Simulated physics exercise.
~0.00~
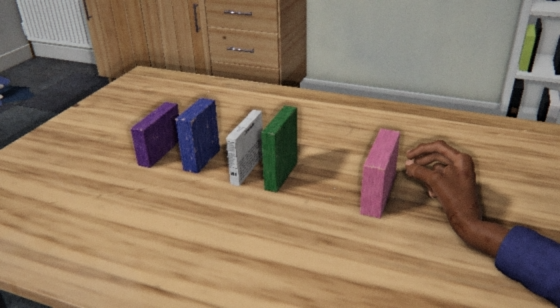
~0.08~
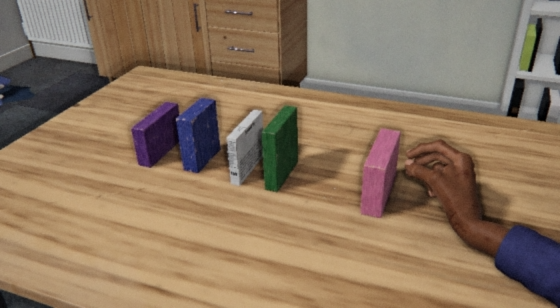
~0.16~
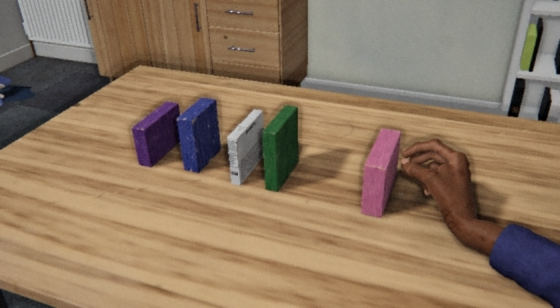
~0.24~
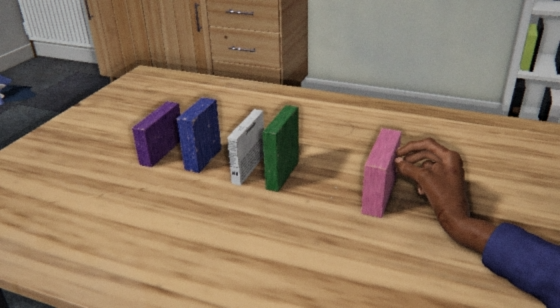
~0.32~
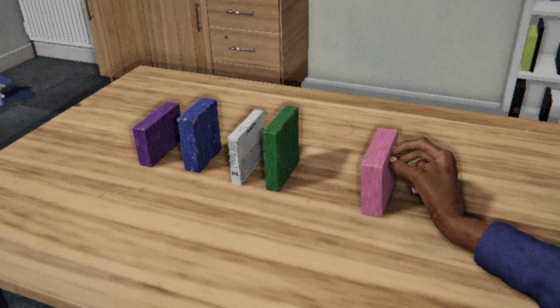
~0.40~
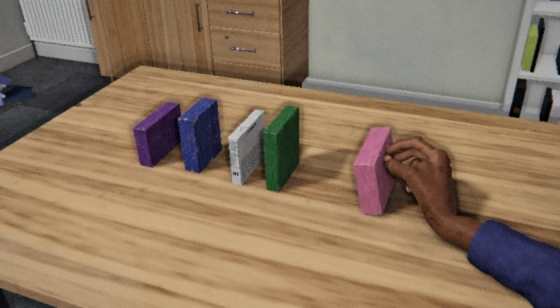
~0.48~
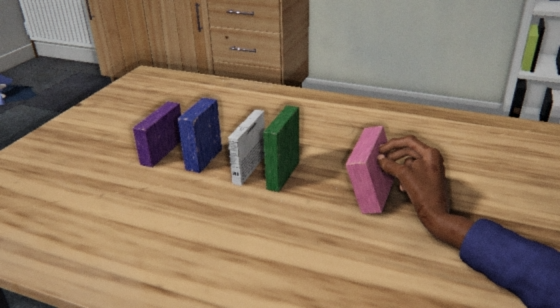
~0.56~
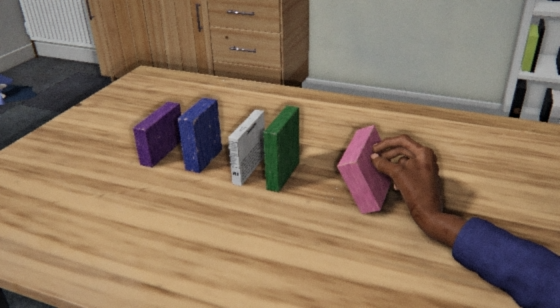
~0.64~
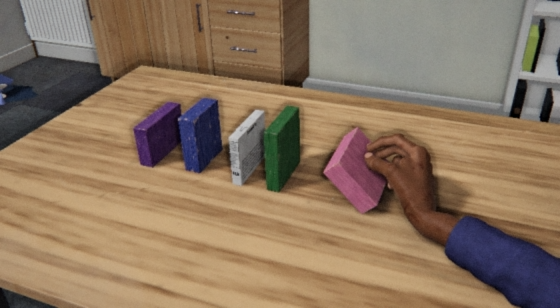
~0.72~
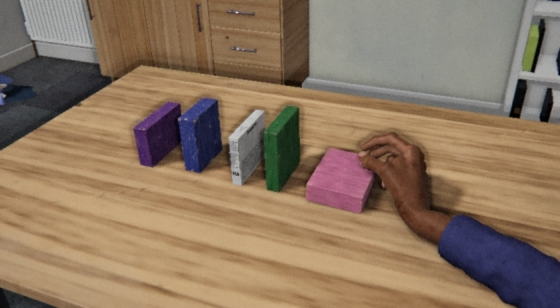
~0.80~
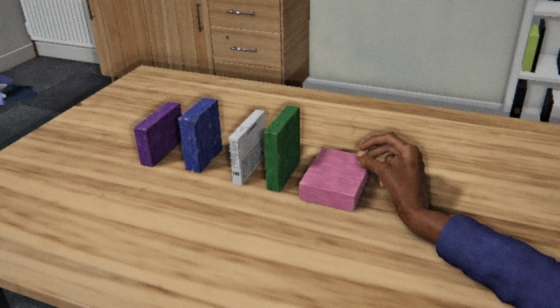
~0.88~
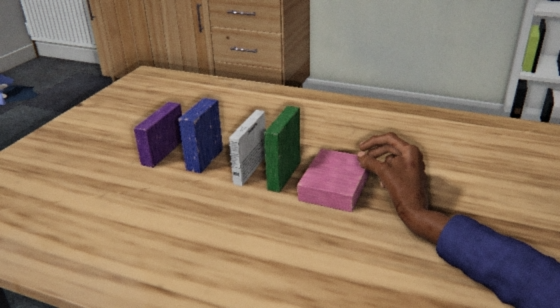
A hand in a blue sleeve slowly pushed the top of an upright pink block on a wooden table until it tipped left and fell flat, landing just short of the green block, while the green, white, blue and purple ones stayed standing.
